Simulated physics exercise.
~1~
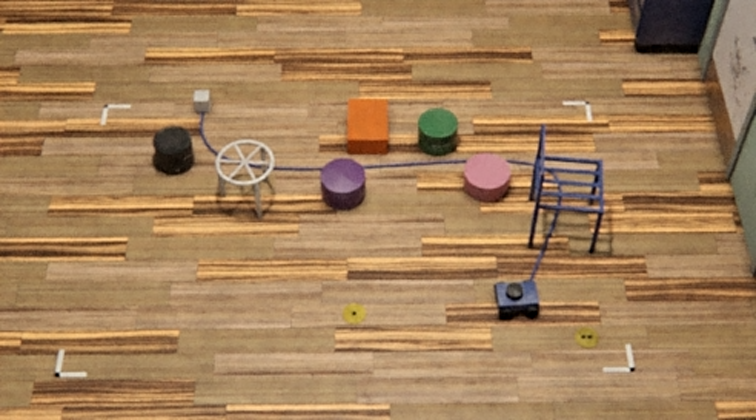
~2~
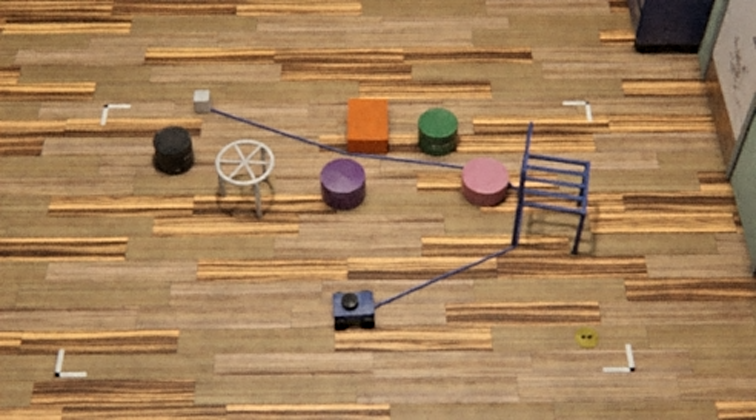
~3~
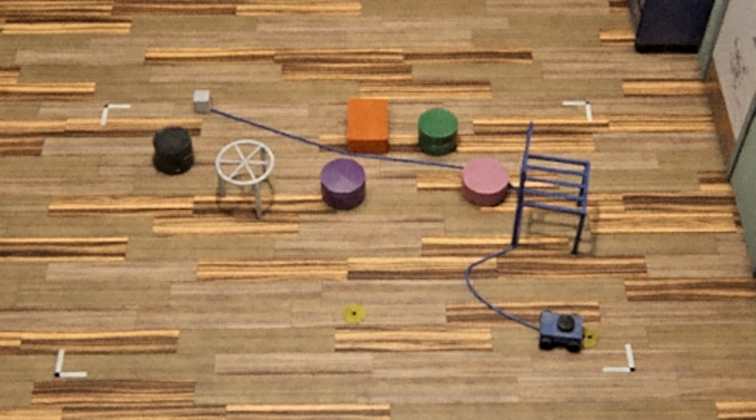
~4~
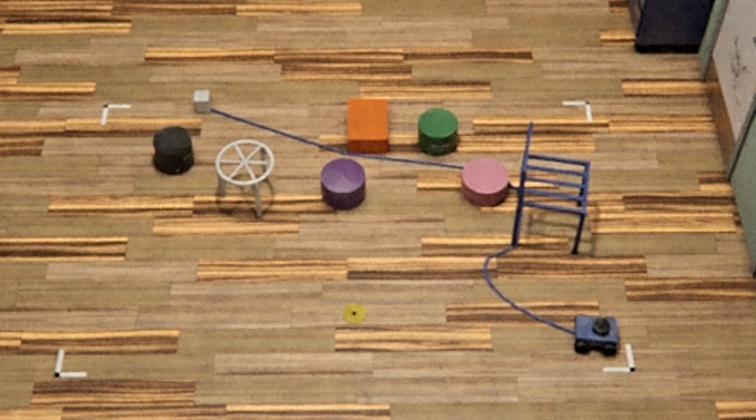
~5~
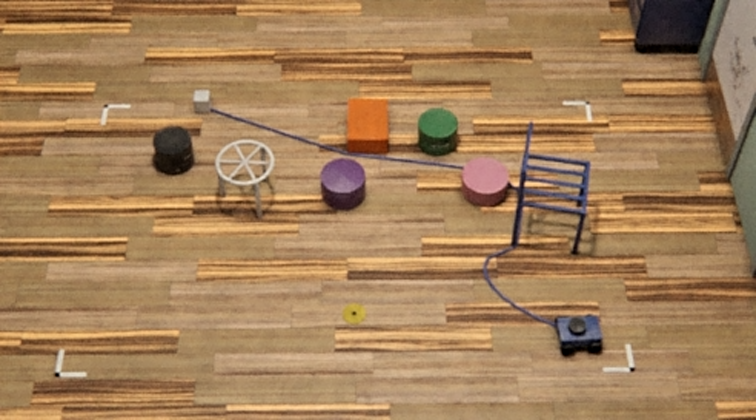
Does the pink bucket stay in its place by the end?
Yes, the pink bucket stays put, and it is still standing just left of the blue chair at the end.
